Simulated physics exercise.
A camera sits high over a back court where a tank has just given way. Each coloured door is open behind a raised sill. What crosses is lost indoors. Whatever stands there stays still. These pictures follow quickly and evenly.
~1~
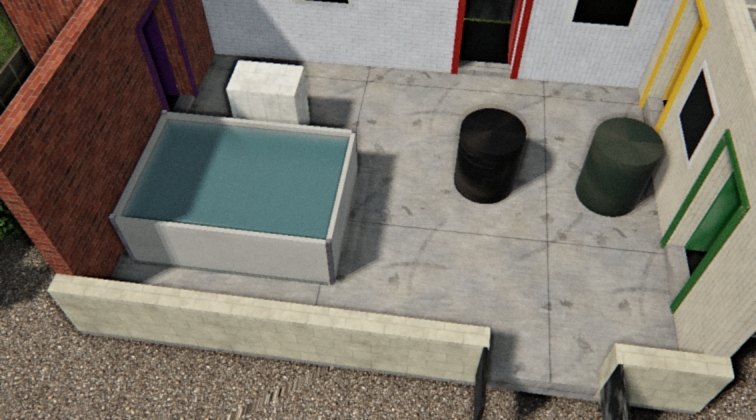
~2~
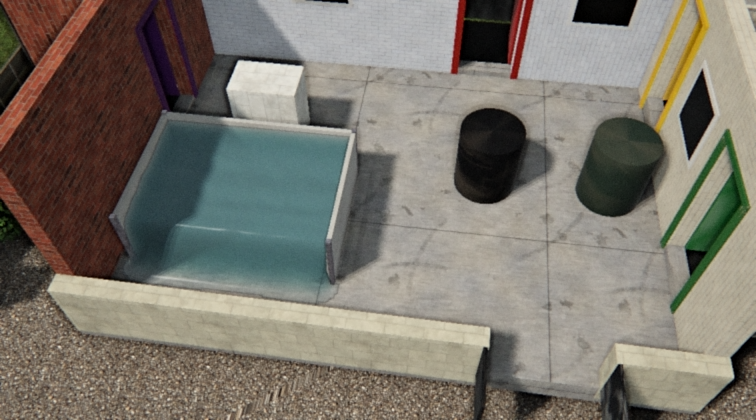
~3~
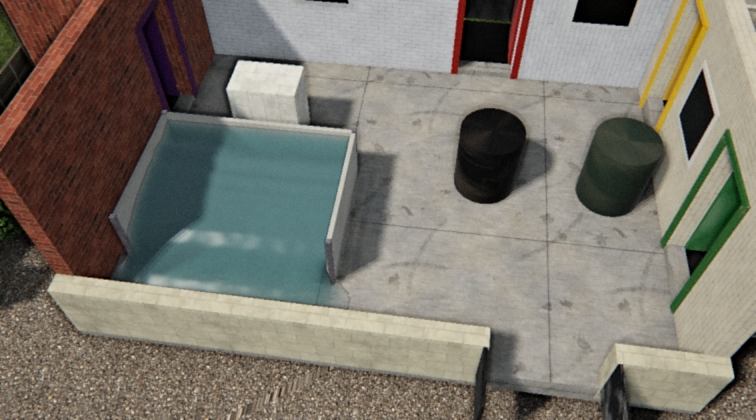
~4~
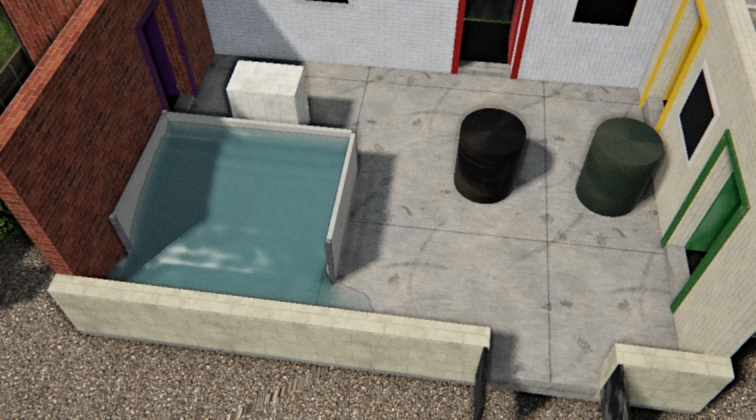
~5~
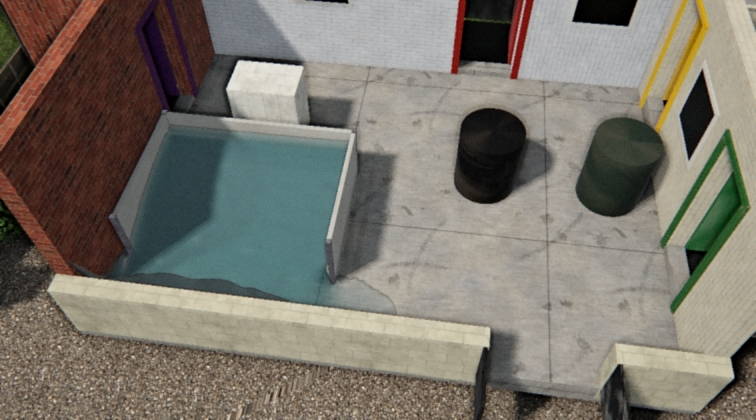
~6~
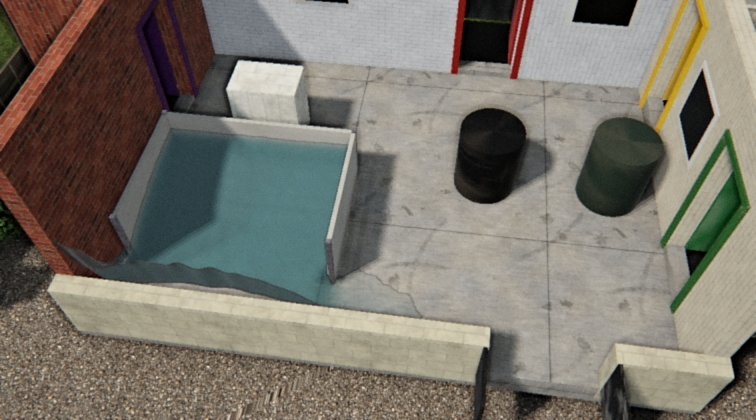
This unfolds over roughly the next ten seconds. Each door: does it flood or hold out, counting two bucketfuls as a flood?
One by one: The red door will most likely keep inside the limit, the green door will most likely go past the limit, the purple door will most likely keep inside the limit, the yellow door will most likely keep inside the limit.
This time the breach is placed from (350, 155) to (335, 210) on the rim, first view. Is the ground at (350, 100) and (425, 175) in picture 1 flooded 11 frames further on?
Taking the two points in order, the first is left dry and the second is waterlogged.
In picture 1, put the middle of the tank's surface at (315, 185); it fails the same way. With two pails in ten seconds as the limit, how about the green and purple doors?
Lab note - green door: Above the mark; purple door: Above the mark.
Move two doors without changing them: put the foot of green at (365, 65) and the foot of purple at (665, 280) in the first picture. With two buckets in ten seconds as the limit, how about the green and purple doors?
Looking at it, the green door fails to reach the limit, and the purple door tops the limit.
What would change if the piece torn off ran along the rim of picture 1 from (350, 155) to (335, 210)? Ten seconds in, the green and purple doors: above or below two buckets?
As I see it, the green one breaks the limit and the purple one stays within bounds.
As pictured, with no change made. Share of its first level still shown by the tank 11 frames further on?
I'd say around 52 per cent.
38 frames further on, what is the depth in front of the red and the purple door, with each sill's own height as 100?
In turn 90 and 70 per cent.
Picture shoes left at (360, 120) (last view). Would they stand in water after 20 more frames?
My call: Spared.
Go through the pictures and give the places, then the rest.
The tank at (241, 176) is whole and still, in the first picture.
Water pours out at (230, 258) and has run to (128, 263), in the second picture.
The front is at a hidden place, out from the gap at (230, 258), in the third picture.
The front is at a hidden place, out from the gap at (230, 260), in the fourth picture.
The front is at a hidden place, out from the gap at (231, 261), in the fifth picture.
Water pours out at (231, 261) and has run to a hidden place, in the sixth picture.
A moment on, water covers 25 % of the floor; the red door not reached, the green door not reached, the purple door not reached, the yellow door not reached.
Next, water covers 45 % of the floor; the red door not reached, the green door wet at the sill, nothing in, the purple door under two buckets in, the yellow door not reached.
Then, water covers 65 % of the floor; the red door not reached, the green door over two buckets in, the purple door under two buckets in, the yellow door wet at the sill, nothing in.
Later, water covers 90 % of the floor; the red door wet at the sill, nothing in, the green door far over two buckets in, the purple door under two buckets in, the yellow door wet at the sill, nothing in.
In the end, water covers 95 % of the floor; the red door under two buckets in, the green door far over two buckets in, the purple door under two buckets in, the yellow door wet at the sill, nothing in.
